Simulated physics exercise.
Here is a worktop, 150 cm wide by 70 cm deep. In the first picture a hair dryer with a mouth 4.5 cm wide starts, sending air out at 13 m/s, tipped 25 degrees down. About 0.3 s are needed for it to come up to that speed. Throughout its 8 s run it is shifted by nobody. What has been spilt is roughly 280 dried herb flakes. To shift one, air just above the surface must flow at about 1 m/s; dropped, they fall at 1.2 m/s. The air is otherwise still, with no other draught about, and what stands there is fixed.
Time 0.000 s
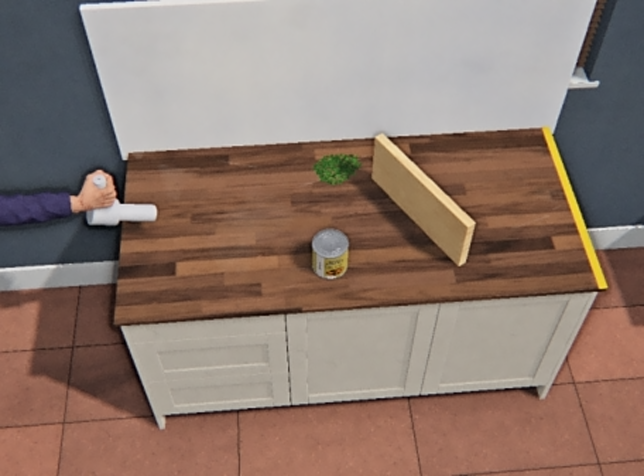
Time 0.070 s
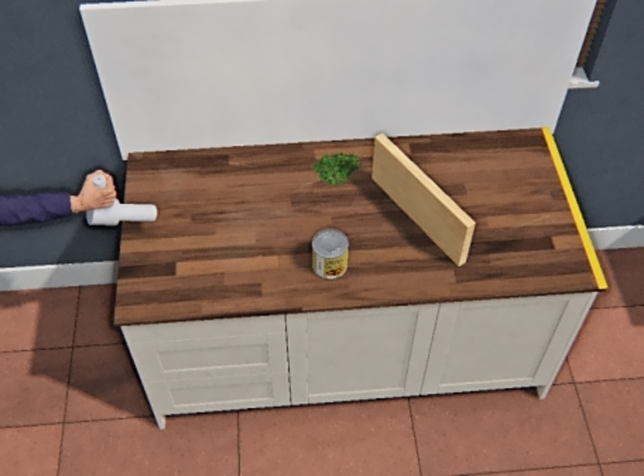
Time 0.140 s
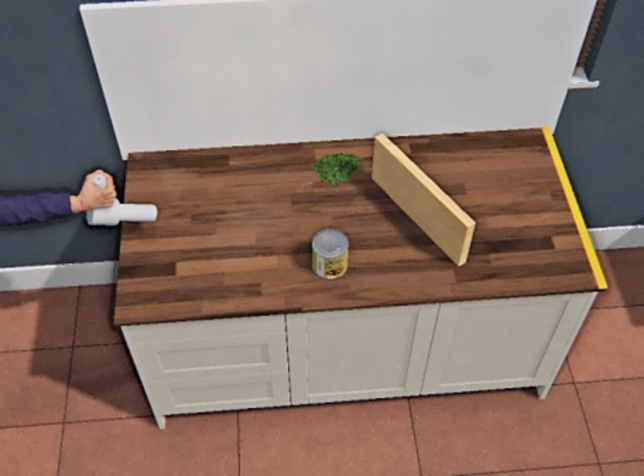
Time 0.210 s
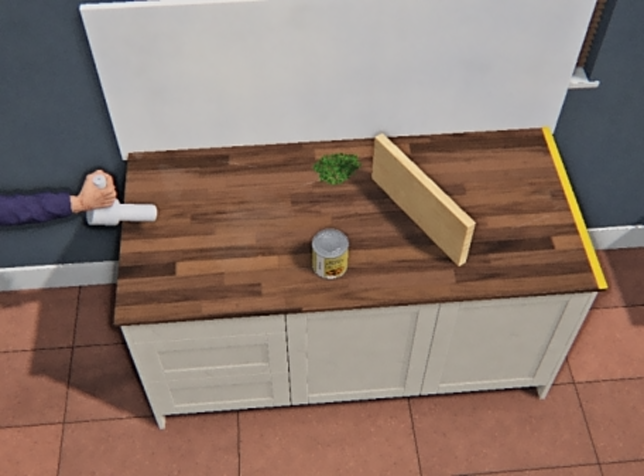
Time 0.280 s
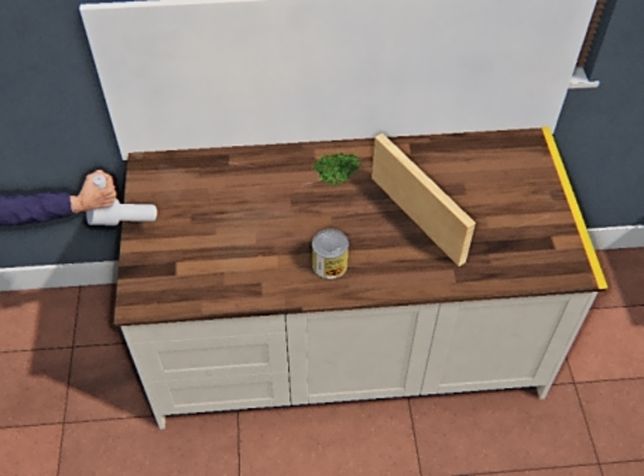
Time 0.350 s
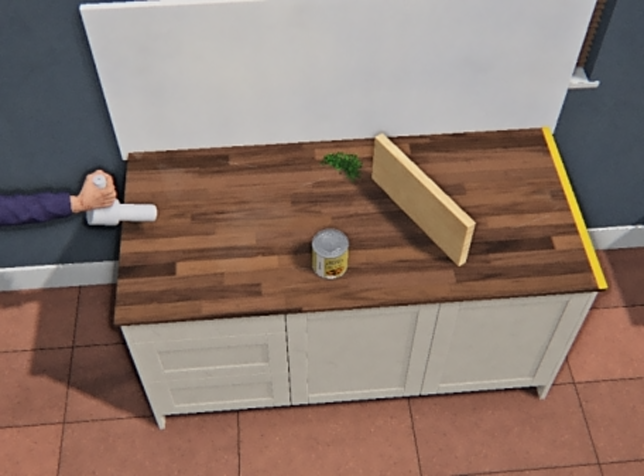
Green flakes on a wooden worktop sat still while a hand held a white hair dryer at the left edge, then some shifted slightly right toward the upright board, behind a tin that never moved.
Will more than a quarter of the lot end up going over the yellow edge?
My prediction: The spill over that edge overshoots a quarter.
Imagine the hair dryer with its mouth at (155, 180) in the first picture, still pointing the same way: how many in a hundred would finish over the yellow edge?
In that case some 70 per cent.
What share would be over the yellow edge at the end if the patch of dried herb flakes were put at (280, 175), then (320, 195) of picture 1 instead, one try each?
First try 100 %, second try 50 %.
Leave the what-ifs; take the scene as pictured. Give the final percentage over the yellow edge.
80 %.
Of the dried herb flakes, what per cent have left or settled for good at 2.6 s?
Roughly 80 per cent of them.
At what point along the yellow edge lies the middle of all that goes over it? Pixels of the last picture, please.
Close to pixel (554, 142).
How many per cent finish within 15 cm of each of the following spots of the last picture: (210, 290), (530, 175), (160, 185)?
In order: About 0 %, then 15 %, then 0 %.
After 1.6 s the count stands so, 72 % are over the yellow edge; the middle of those still in play is near (541, 154).
After 2.6 s the count stands so, 74 % are over the yellow edge; the middle of those still in play is near (538, 154).
After 4.4 s the count stands so, 78 % are over the yellow edge; the middle of those still in play is near (538, 155).
After 8.0 s, at the end, 82 % are over the yellow edge; the middle of those still in play is near (538, 155).
